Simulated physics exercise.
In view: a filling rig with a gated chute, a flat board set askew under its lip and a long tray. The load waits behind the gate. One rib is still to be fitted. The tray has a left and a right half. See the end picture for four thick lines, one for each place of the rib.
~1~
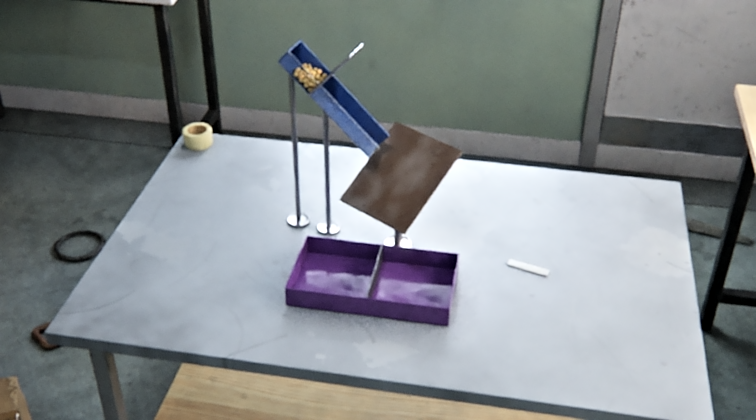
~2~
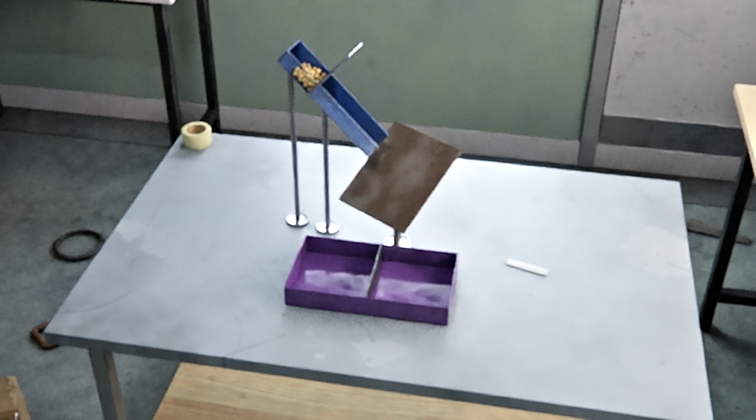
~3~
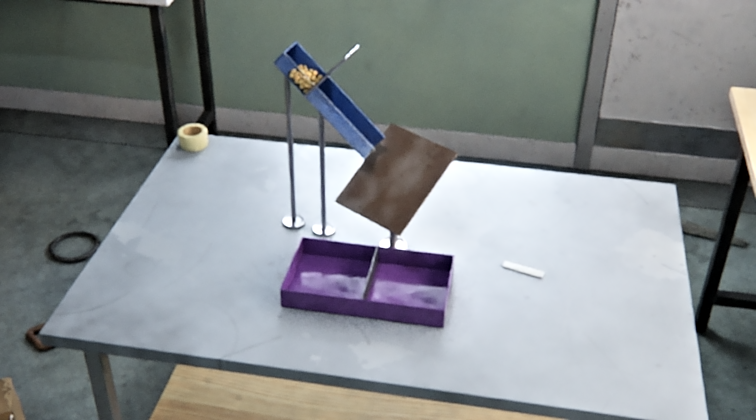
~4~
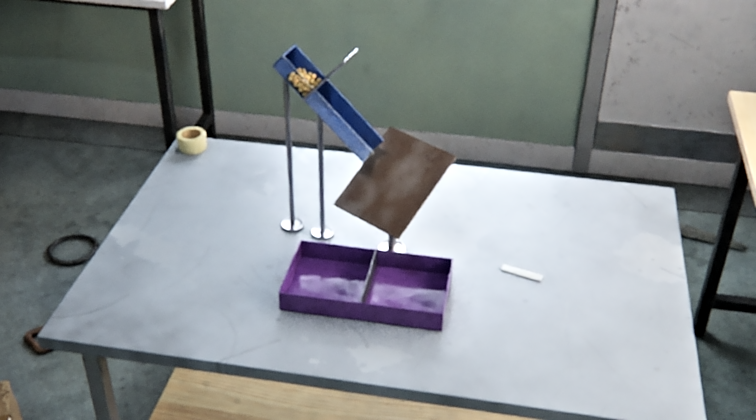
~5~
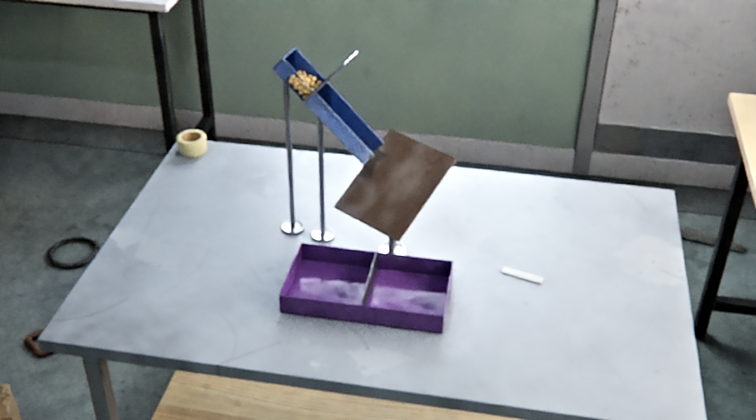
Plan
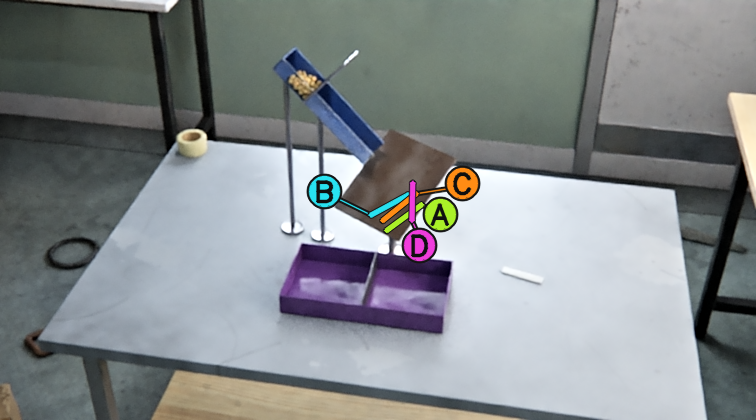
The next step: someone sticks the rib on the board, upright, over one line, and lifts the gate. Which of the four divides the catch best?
The answer is line D.
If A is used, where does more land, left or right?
More lands on the left.
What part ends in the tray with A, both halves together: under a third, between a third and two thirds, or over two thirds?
Line A gives over two thirds.
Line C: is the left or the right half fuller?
Left.
On the marked copy, line A from (421, 204) to (386, 230); line B from (408, 194) to (371, 215); line C from (416, 193) to (382, 220); line D from (412, 183) to (411, 220).
If A is chosen, of what is caught, almost all in the left half, about a tenth in the right.
If B is chosen, of what is caught, almost all in the left half, about a tenth in the right.
If C is chosen, of what is caught, almost all in the left half, just a few in the right.
If D is chosen, of what is caught, roughly a third in the left half, roughly two thirds in the right.
